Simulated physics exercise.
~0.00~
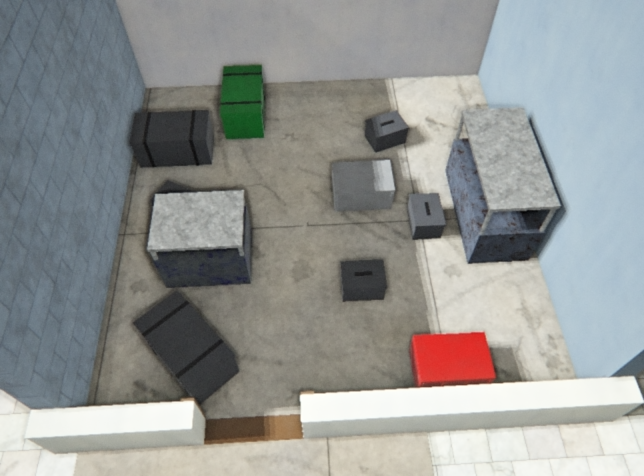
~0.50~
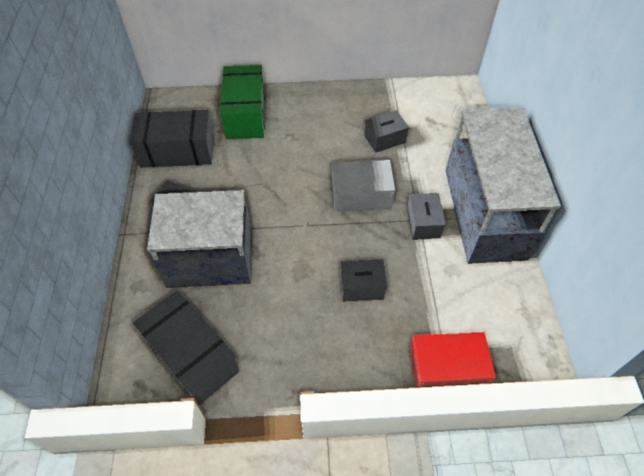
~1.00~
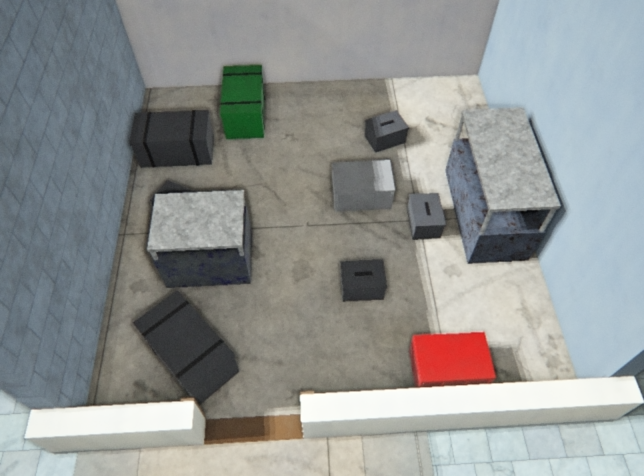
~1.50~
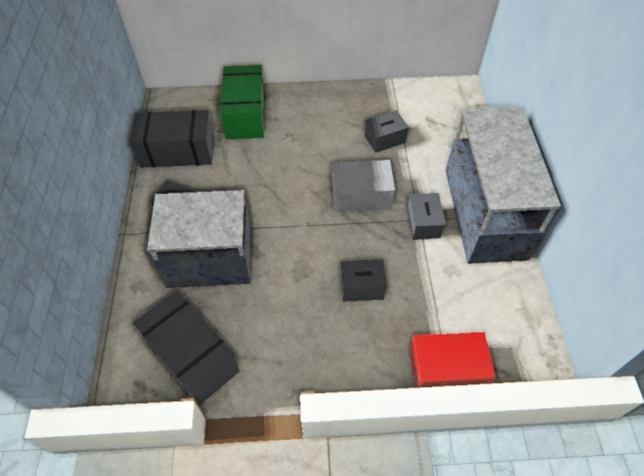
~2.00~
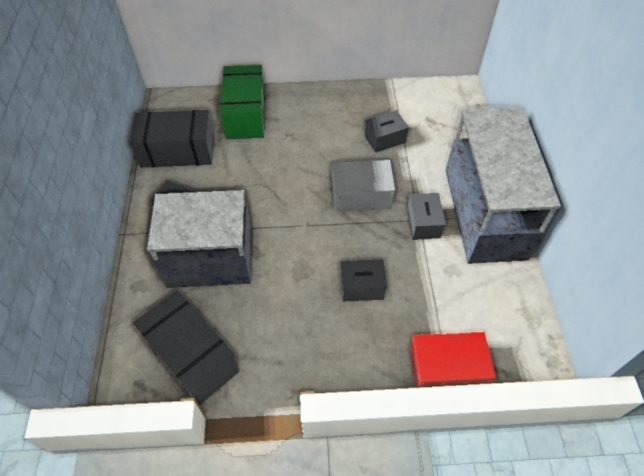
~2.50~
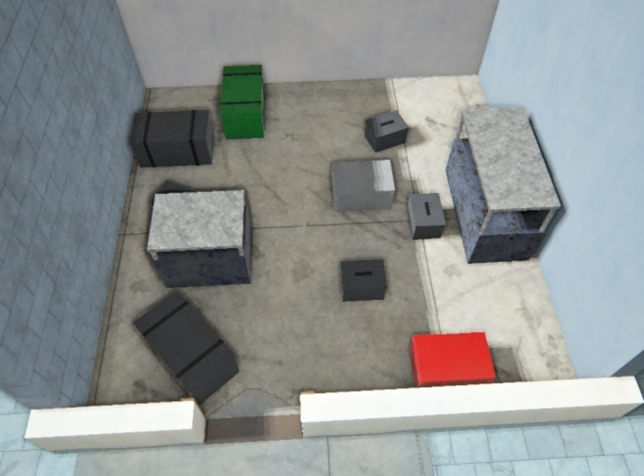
The clip shows a room seen from above, with a green trunk, a red crate, dark trunks and grey boxes that stay still, while a small patch of water appears at the door opening and spreads slightly inside.
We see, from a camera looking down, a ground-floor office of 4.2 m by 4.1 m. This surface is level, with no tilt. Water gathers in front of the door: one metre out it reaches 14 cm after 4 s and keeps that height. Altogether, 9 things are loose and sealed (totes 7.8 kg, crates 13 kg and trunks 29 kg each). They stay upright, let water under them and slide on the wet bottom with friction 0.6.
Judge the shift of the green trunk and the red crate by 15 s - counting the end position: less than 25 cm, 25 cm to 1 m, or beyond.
Outcome: The green trunk is basically where it began, the red crate is basically where it began.
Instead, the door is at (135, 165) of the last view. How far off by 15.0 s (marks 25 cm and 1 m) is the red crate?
With that change, the red crate stays nearly motionless.
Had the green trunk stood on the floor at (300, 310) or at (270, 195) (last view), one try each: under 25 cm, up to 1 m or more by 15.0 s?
In turn: It barely shifts; it stays put.
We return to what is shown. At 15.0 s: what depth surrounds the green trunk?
I'd say around 5 cm.
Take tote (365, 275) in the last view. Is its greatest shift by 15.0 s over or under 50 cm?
It is beyond.
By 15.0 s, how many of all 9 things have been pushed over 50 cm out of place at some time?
The total is 1.
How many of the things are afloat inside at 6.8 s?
0.
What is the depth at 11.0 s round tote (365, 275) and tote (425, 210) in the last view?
Depth approx. 5 cm / 3 cm.
After 3.5 s the green trunk is near (242, 88), 0.0 m from its start, aground; the red crate is near (454, 356), 0.0 m from its start, aground; 0 afloat.
After 6.8 s the green trunk is near (242, 88), 0.0 m from its start, aground; the red crate is near (454, 356), 0.0 m from its start, aground; 0 afloat.
After 11.0 s the green trunk is near (242, 88), 0.0 m from its start, aground; the red crate is near (454, 356), 0.0 m from its start, aground; 0 afloat.
After 15.0 s the green trunk is near (242, 88), 0.0 m from its start, aground; the red crate is near (451, 355), 0.0 m from its start, aground; 2 afloat.
